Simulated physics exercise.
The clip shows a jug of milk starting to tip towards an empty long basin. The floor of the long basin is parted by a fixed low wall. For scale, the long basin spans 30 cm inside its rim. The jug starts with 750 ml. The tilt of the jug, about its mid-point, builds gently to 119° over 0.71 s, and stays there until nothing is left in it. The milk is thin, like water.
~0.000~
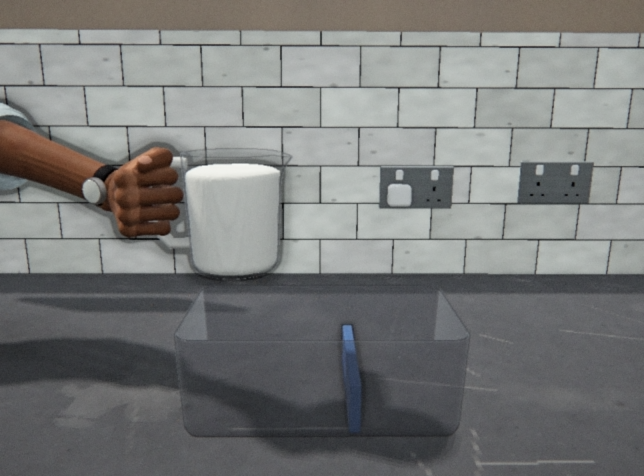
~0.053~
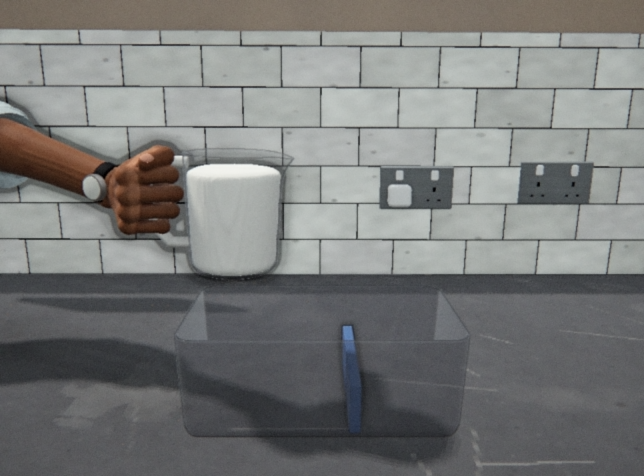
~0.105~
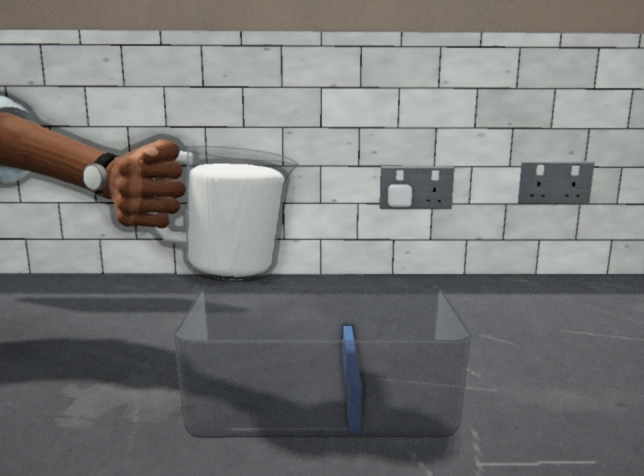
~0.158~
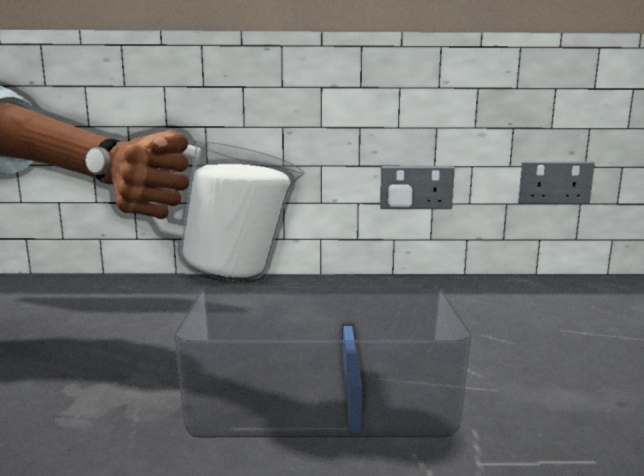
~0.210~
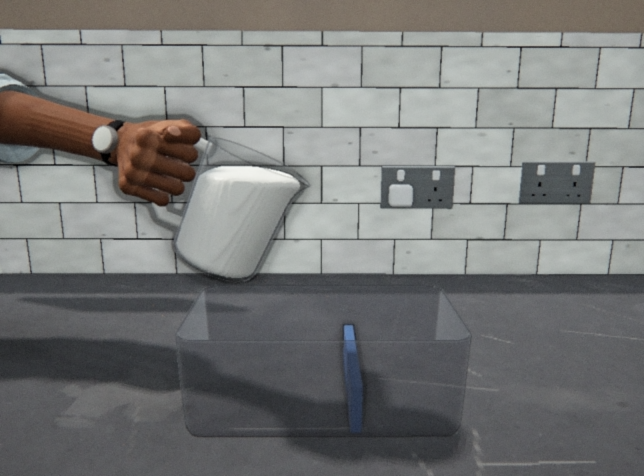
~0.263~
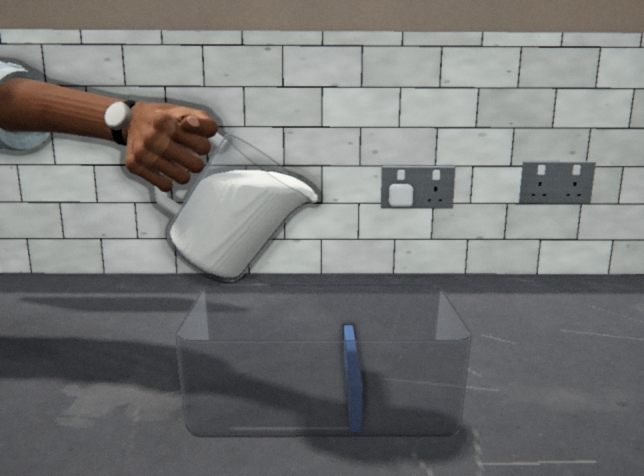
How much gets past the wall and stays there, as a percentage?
About 26 per cent.
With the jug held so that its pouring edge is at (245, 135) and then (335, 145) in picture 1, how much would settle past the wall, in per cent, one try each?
First 5, then 75 per cent.
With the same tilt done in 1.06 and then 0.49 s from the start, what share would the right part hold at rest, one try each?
First 40, then 15 per cent.
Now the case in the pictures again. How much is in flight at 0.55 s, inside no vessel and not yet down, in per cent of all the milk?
Some 22 per cent.
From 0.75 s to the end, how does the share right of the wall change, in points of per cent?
The share moves up, by some 1 per cent.
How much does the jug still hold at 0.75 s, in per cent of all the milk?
Some 6 per cent.
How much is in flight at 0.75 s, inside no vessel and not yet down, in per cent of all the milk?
About 7 per cent.
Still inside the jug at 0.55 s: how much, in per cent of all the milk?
Some 50 per cent.
After 0.55 s the tilt is 104° and 51 per cent is still to pour, 8 is left of the wall and 20 right of it.
After 0.75 s the tilt is 119° and 6 per cent is still to pour, 62 is left of the wall and 25 right of it.
After 0.97 s the tilt is 119° and 0 per cent is still to pour, 69 is left of the wall and 26 right of it.
After 1.21 s the tilt is 119° and 0 per cent is still to pour, 70 is left of the wall and 26 right of it.
In the end 70 per cent lies left of the wall, 26 right of it and 4 outside.
